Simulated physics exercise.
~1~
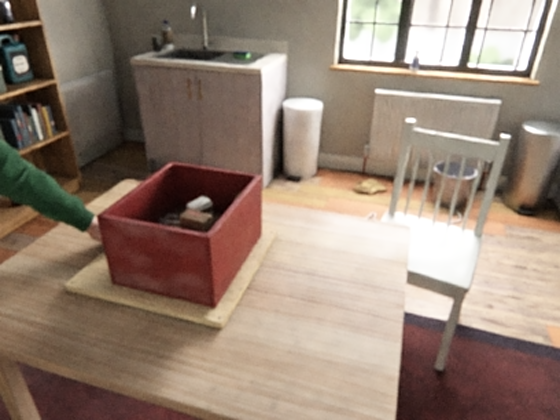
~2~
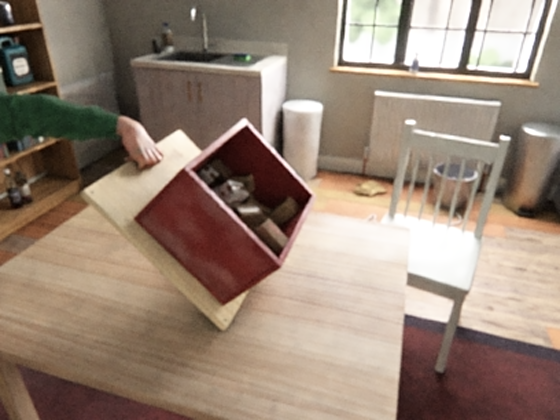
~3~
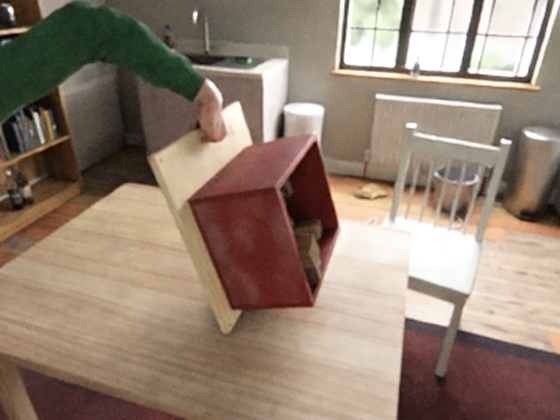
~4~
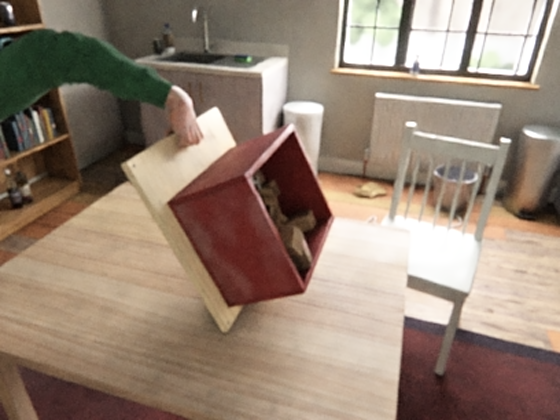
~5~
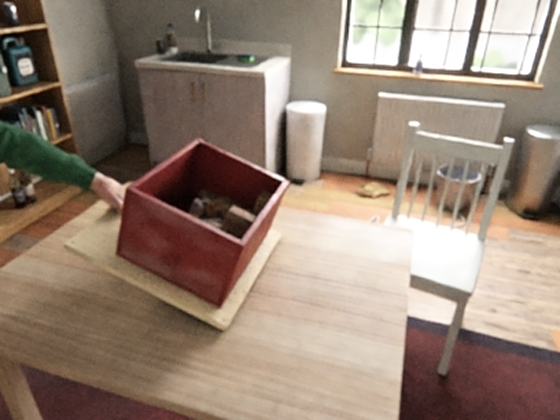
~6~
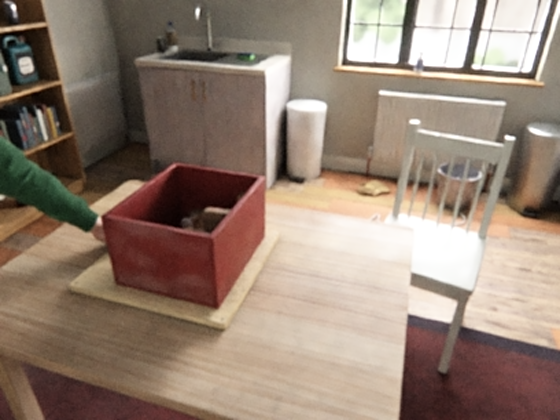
Hand in green sleeve tilting a board with a red box of small parcels steeply rightward, then lowering it flat, parcels still inside.
